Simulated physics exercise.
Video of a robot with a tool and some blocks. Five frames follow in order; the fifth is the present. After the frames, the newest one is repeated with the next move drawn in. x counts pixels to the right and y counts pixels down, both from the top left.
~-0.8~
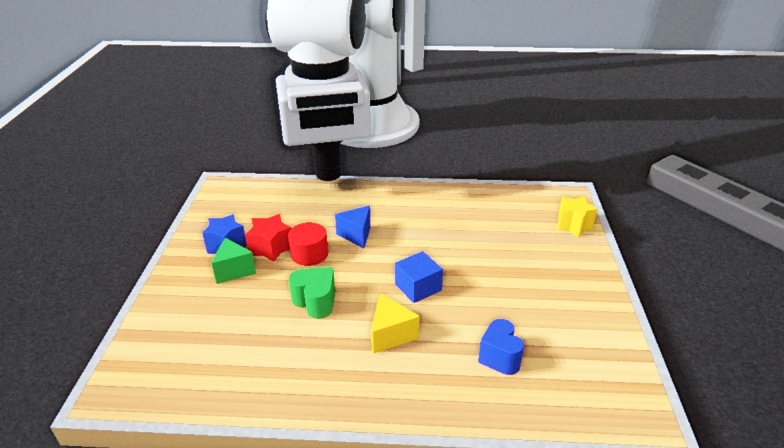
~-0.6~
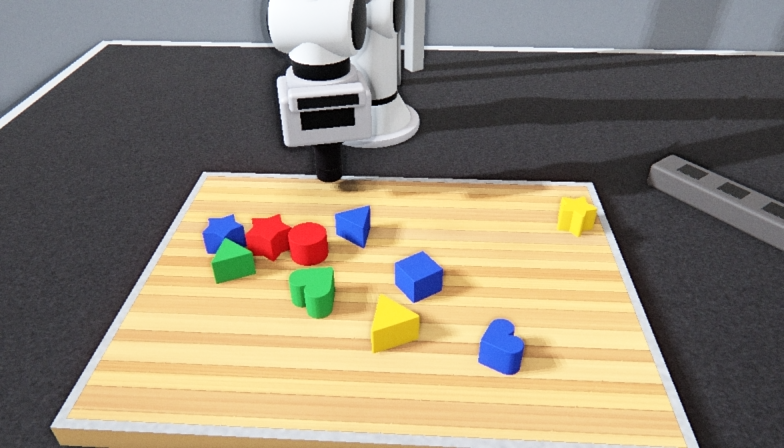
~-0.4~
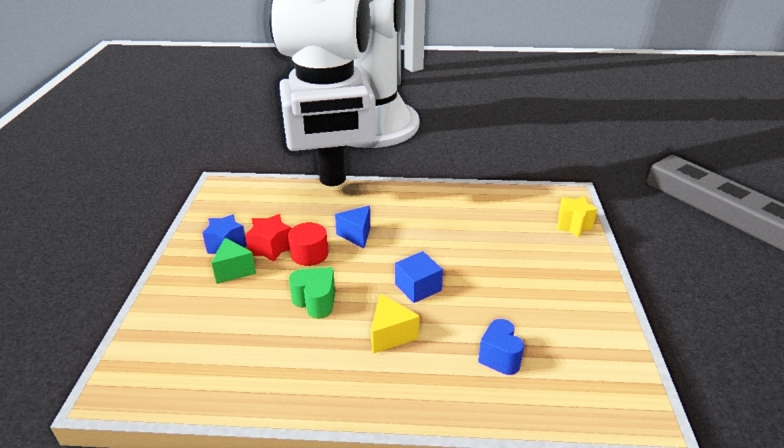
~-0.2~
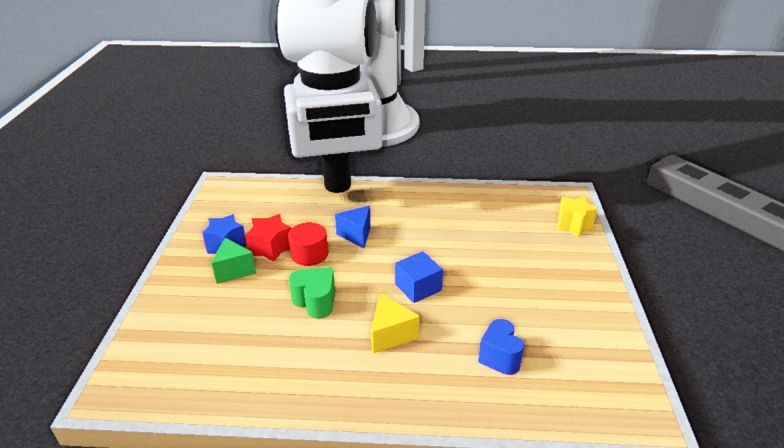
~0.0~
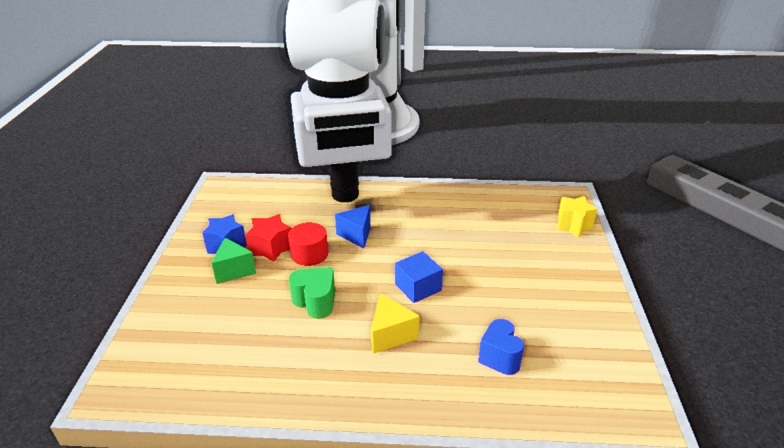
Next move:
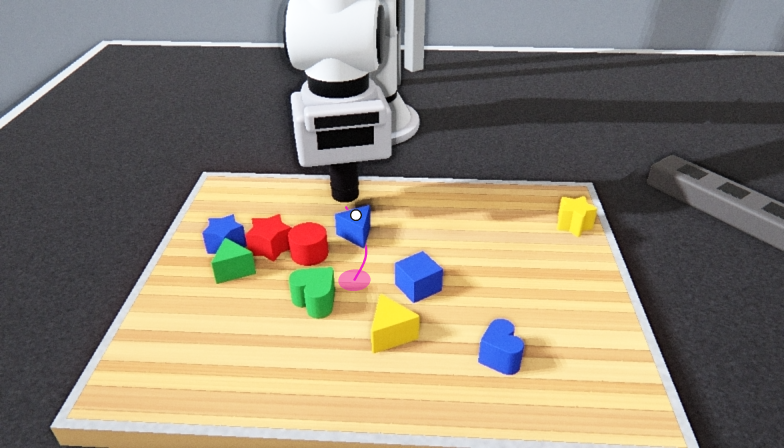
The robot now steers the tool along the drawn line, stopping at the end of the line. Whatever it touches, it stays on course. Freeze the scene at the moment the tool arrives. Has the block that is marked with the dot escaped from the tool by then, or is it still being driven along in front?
It is still there in front.
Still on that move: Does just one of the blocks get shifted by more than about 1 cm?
Yes, that is what happens.
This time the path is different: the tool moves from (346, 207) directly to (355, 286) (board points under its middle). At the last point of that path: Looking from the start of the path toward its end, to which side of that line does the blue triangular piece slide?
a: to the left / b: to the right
Correct choice: A.
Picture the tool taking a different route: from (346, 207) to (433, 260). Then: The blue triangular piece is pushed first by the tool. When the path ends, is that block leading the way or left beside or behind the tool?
It slips away.
The drawn path runs from (346, 207) by way of (358, 228) and (366, 253) to (354, 280); the dot is on the blue triangular piece.
On the path given first. One third of the way, tool (357, 217); blue triangular piece (358, 224), turned 15° clockwise.
Two thirds of the way, tool (366, 241); blue triangular piece (362, 250), turned 35° clockwise.
At the end, tool (354, 268); green heart-shaped block not moved; blue triangular piece (356, 278).
